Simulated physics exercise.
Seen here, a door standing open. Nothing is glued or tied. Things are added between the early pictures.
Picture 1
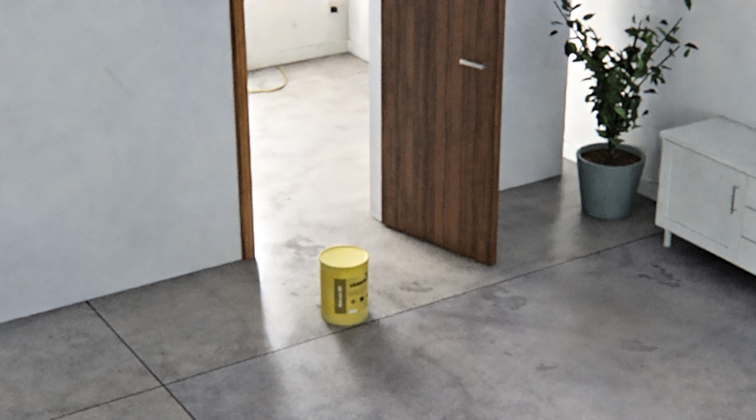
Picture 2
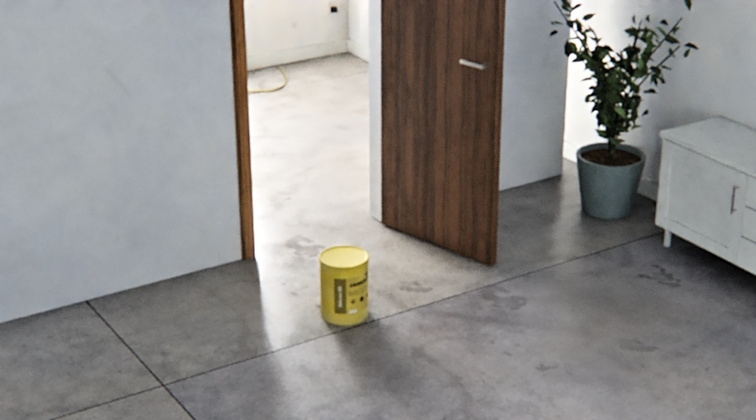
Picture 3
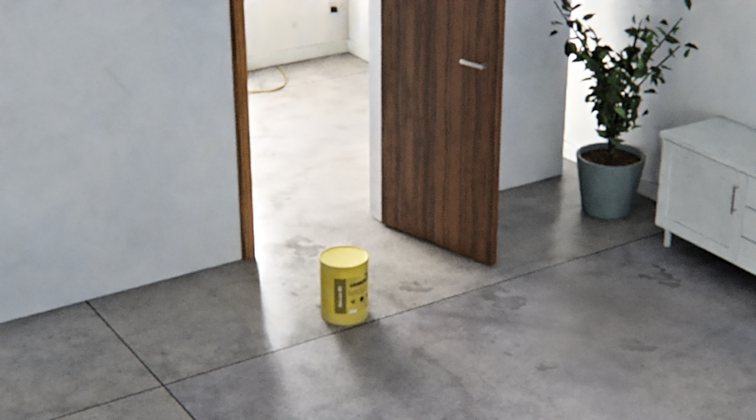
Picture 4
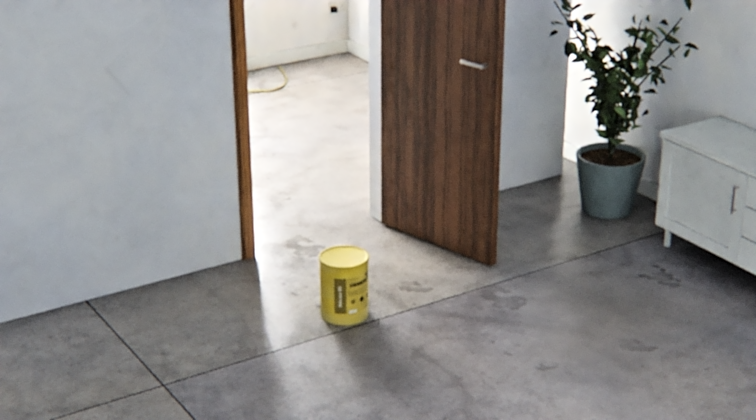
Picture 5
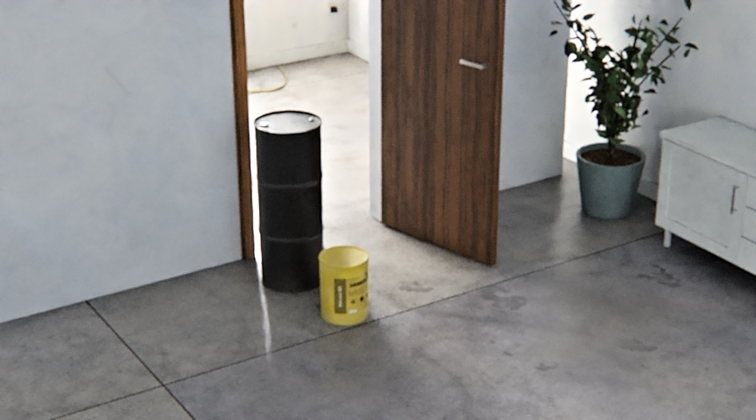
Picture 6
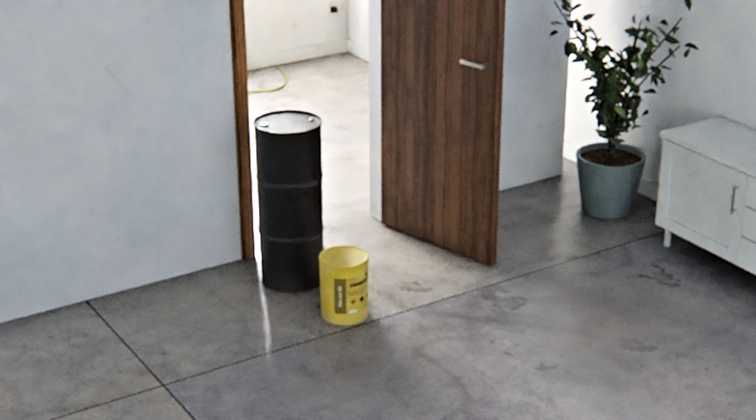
A tall black drum comes into view partway through, standing in a doorway beside a wide-open brown wooden door, in a pale-walled room with a grey concrete floor seen from above. A yellow pail sits just right of the drum's base, with a potted plant and white cabinet at right. The drum appears abruptly; the door, pail and camera stay still throughout.
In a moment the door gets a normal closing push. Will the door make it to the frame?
In the end the door stops short.
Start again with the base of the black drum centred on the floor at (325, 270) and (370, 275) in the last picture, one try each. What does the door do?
First try: It is blocked; second try: It is blocked.
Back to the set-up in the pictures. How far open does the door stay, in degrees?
About 20°.
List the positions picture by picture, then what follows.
Door wide open and still; yellow pail (344, 285), in the first frame.
Door wide open and still; yellow pail (344, 285), in the second frame.
Door wide open and still; yellow pail (344, 285), in the third frame.
Door wide open and still; yellow pail (344, 285), in the fourth frame.
Door wide open and still; yellow pail (344, 285), in the fifth frame.
Door wide open and still; black drum (290, 202); yellow pail (344, 285), in the sixth frame.
Then, 0.80 s later than the last frame, door 61° open.
Then, 1.20 s later than the last frame, door 31° open; black drum moved a little near (278, 200).
When it is over, door 20° open; moved from the start, black drum; yellow pail as before. End places, in pixels of the last picture, black drum near (252, 195).
